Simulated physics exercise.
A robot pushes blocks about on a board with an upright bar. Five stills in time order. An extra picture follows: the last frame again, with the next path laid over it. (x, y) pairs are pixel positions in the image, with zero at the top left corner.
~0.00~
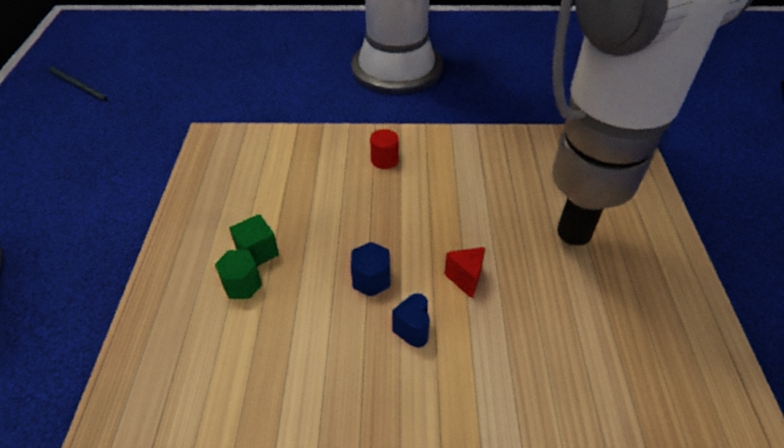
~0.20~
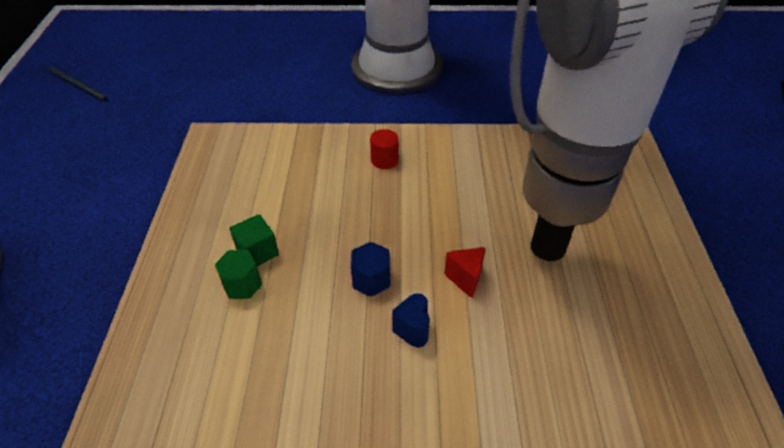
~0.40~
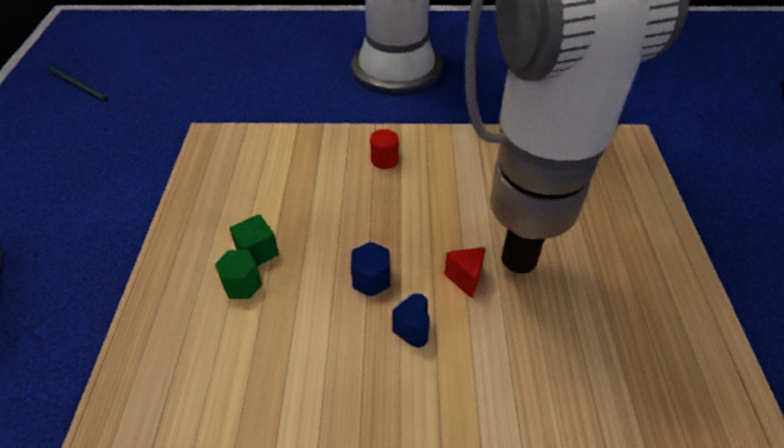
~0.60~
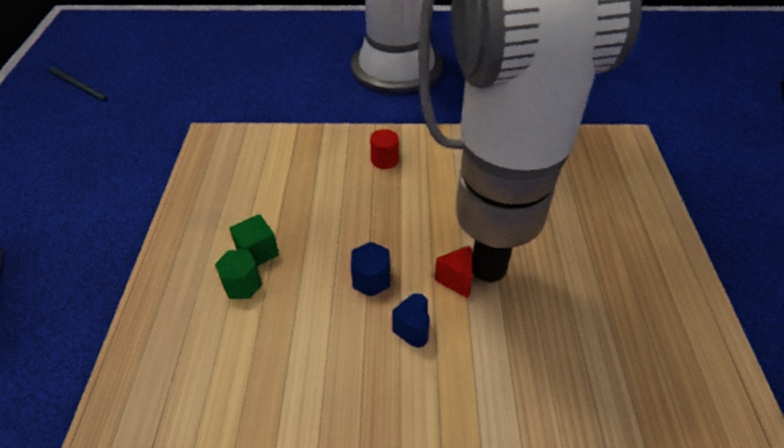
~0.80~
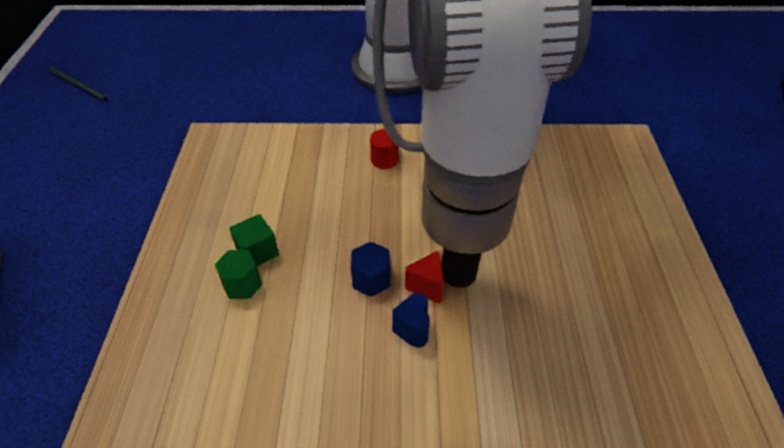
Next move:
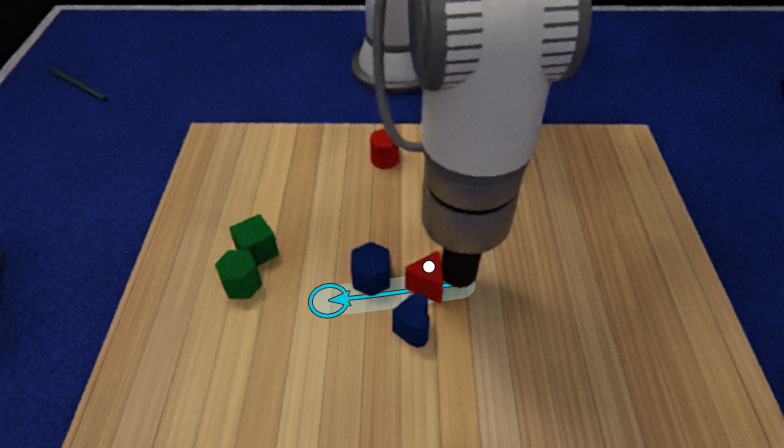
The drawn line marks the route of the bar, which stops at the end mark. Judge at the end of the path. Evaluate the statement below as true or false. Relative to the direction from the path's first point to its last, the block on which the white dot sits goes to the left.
This is true.
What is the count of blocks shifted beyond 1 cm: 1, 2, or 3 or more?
The push moves two blocks more than 1 cm.
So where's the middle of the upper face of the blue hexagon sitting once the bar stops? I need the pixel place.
When the path ends, it will be at (322, 250).
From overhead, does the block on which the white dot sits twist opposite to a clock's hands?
In short: Yes.
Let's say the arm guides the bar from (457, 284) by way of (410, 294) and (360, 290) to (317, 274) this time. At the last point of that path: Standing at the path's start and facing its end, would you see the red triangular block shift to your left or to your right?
It gets pushed left.
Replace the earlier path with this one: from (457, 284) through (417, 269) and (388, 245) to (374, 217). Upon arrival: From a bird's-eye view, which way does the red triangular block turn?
The block spins anticlockwise.
Drawn move, from (457, 284) to (329, 300); the dot is on the red triangular block.
The first path, step by step. One third of the way, bar at (415, 280); blue hexagon at (361, 257), turned 25° clockwise; red triangular block at (384, 277), turned 25° anticlockwise.
Two thirds of the way, bar at (371, 285); blue hexagon at (341, 254), turned 75° clockwise; red triangular block at (339, 285).
At the end, bar at (327, 290); blue hexagon at (322, 250), turned 135° clockwise; blue heart block still; red triangular block at (297, 296), turned 40° anticlockwise.
